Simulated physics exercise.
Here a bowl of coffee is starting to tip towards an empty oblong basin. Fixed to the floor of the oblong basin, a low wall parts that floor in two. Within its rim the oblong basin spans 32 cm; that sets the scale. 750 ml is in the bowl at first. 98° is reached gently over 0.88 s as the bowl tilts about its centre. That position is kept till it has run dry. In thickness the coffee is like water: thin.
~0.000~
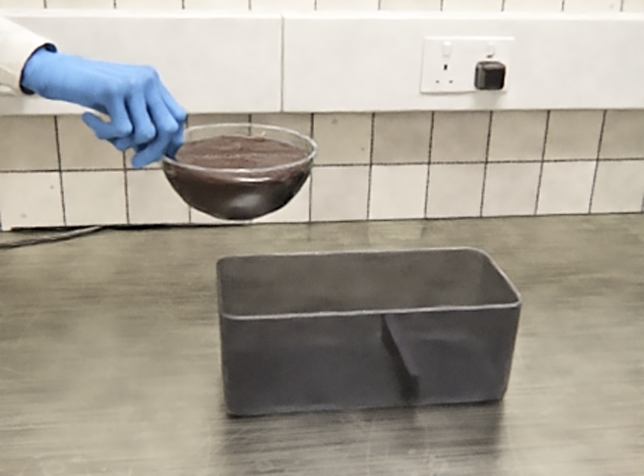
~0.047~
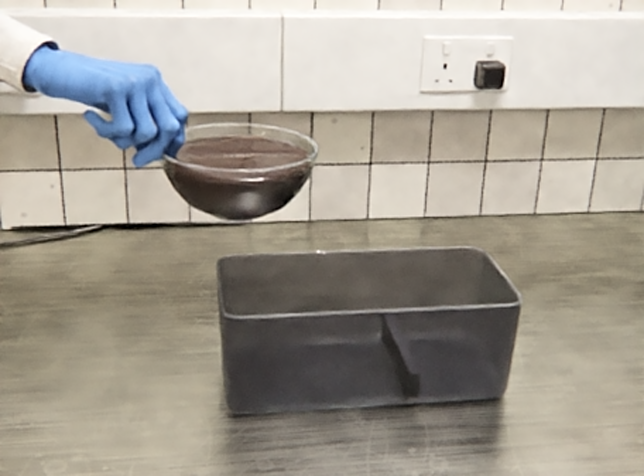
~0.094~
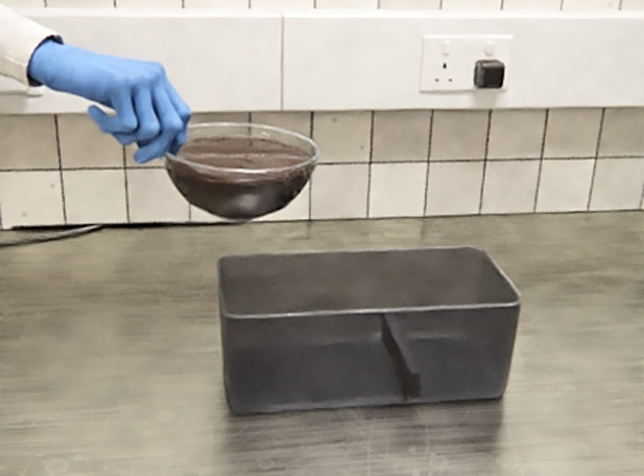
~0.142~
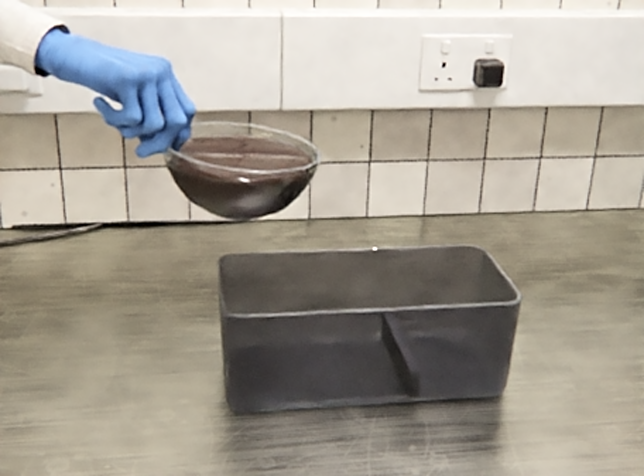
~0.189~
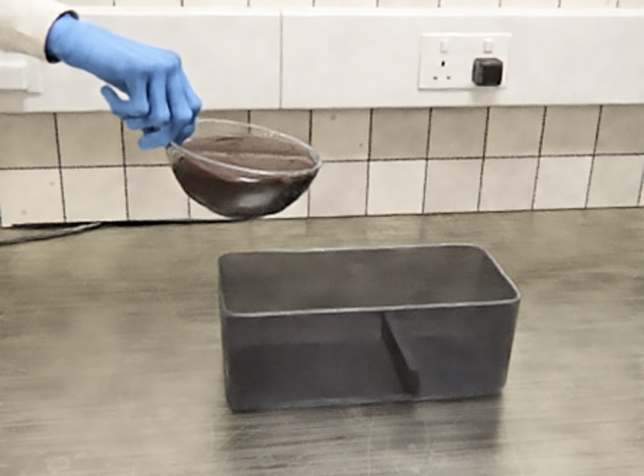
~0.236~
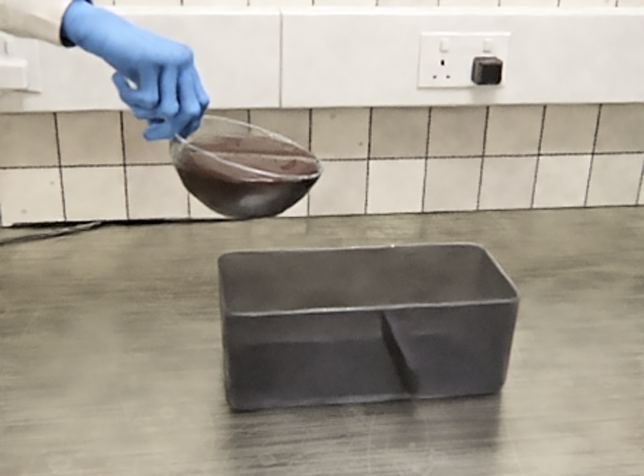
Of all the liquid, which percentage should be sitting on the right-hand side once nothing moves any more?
Around 10 per cent should be sitting there.
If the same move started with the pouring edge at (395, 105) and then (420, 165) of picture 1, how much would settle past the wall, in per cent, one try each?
70 in a hundred, followed by 70 in a hundred.
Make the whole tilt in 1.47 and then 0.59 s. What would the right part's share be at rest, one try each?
Near 5 in a hundred on the first go and near 20 in a hundred on the second.
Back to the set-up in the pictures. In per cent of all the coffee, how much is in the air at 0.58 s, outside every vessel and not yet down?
Roughly 38 percent.
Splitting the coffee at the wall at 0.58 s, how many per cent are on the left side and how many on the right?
Lab note: Left near 32 %, right near 0.
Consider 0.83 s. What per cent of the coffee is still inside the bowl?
About 0 per cent.
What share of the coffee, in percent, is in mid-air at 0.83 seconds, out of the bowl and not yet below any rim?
I'd say some 4 per cent is in the air.
By 0.58 s the tilt is 72° and 29 per cent is still to pour, 33 is left of the wall and 0 right of it.
By 0.83 s the tilt is 97° and 0 per cent is still to pour, 91 is left of the wall and 5 right of it.
By 1.09 s the tilt is 98° and 0 per cent is still to pour, 89 is left of the wall and 9 right of it.
By 1.38 s the tilt is 98° and 0 per cent is still to pour, 88 is left of the wall and 10 right of it.
At rest 88 per cent lies left of the wall, 10 right of it and 1 outside.
